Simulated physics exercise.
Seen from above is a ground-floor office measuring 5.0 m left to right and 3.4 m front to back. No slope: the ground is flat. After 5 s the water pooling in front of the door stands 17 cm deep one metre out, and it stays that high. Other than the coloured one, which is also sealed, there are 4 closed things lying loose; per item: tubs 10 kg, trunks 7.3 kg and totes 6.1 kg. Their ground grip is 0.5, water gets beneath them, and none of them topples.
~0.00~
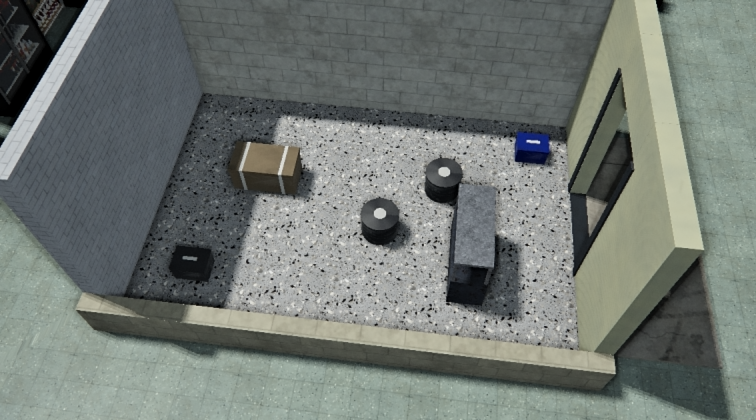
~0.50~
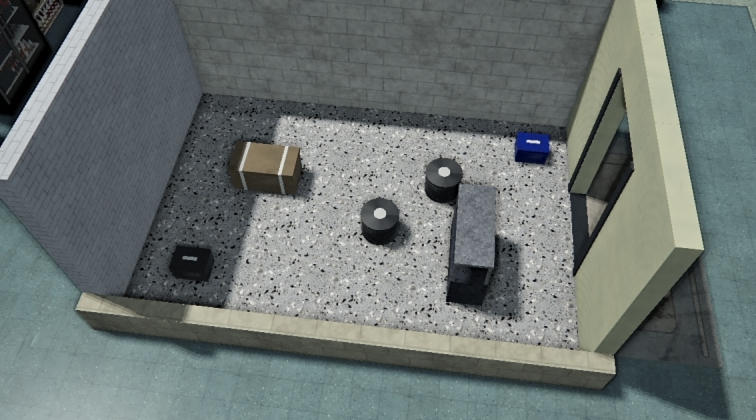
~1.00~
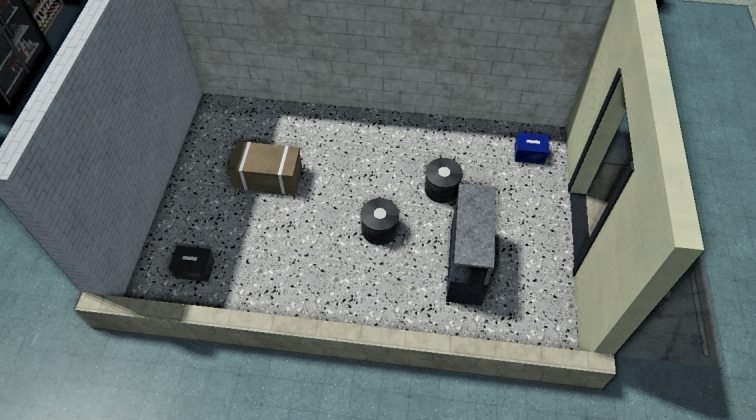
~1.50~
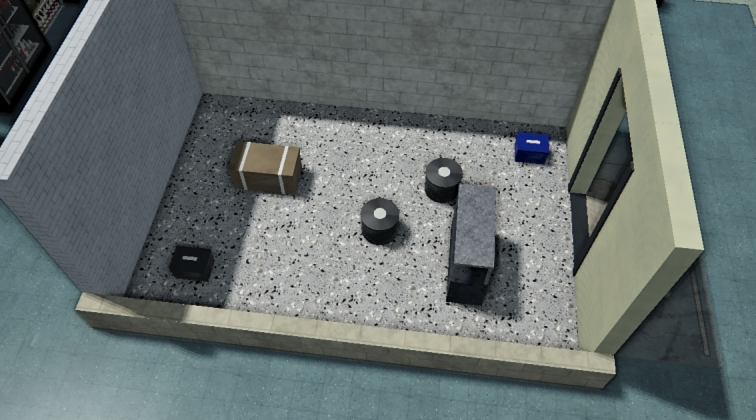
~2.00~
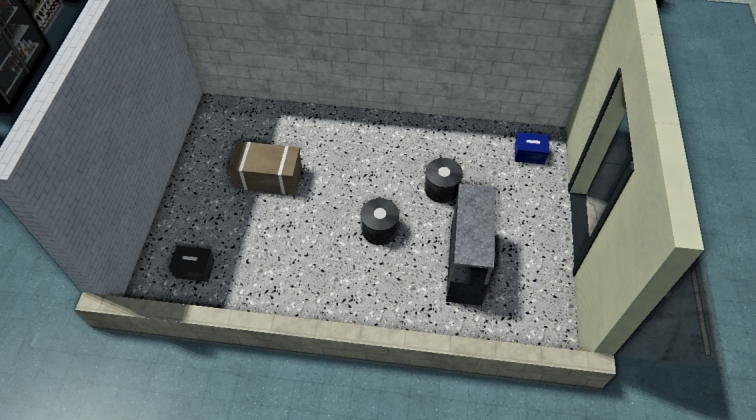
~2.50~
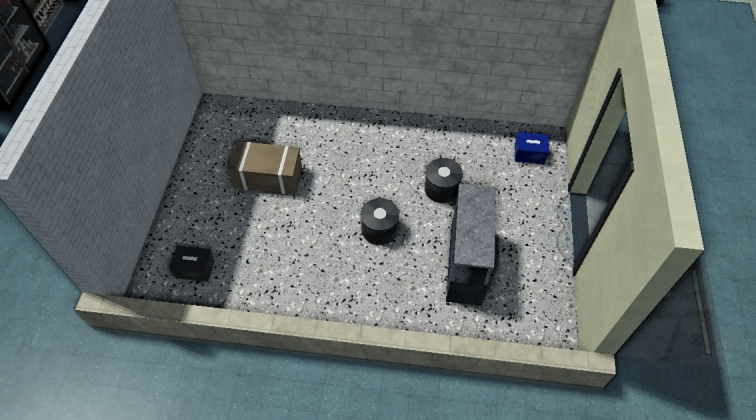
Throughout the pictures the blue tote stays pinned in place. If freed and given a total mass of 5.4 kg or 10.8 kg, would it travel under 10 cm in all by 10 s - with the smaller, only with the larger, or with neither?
It takes only the lighter ballast.
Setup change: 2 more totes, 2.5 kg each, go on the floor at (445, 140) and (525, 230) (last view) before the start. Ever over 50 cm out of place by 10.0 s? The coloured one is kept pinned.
In turn: Past it, past it.
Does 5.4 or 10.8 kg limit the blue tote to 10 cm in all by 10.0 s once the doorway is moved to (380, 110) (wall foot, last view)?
Lab note: Lower mass sufficient.
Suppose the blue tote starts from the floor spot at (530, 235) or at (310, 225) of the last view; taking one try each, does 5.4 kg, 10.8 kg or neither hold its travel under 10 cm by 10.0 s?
Respectively, neither option succeeds and the light option succeeds.
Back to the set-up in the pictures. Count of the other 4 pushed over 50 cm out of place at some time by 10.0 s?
That adds up to 1.
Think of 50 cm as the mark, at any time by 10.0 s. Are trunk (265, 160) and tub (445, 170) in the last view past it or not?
First within the mark, second above the mark.
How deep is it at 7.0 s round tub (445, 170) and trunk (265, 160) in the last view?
I'd put it at 4 cm and 1 cm respectively.
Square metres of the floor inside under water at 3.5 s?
My estimate is roughly 1.0 m2.
After 3.5 s the blue tote would be 0 cm from its start with 5.4 kg and 0 cm from its start with 10.8 kg; 0 cm of water round it then.
After 4.5 s the blue tote would be 0 cm from its start with 5.4 kg and 0 cm from its start with 10.8 kg; 0 cm of water round it then.
After 7.0 s the blue tote would be 0 cm from its start with 5.4 kg and 0 cm from its start with 10.8 kg; 2 cm of water round it then.
After 10.0 s the blue tote would be 0 cm from its start with 5.4 kg and 0 cm from its start with 10.8 kg; 4 cm of water round it then.
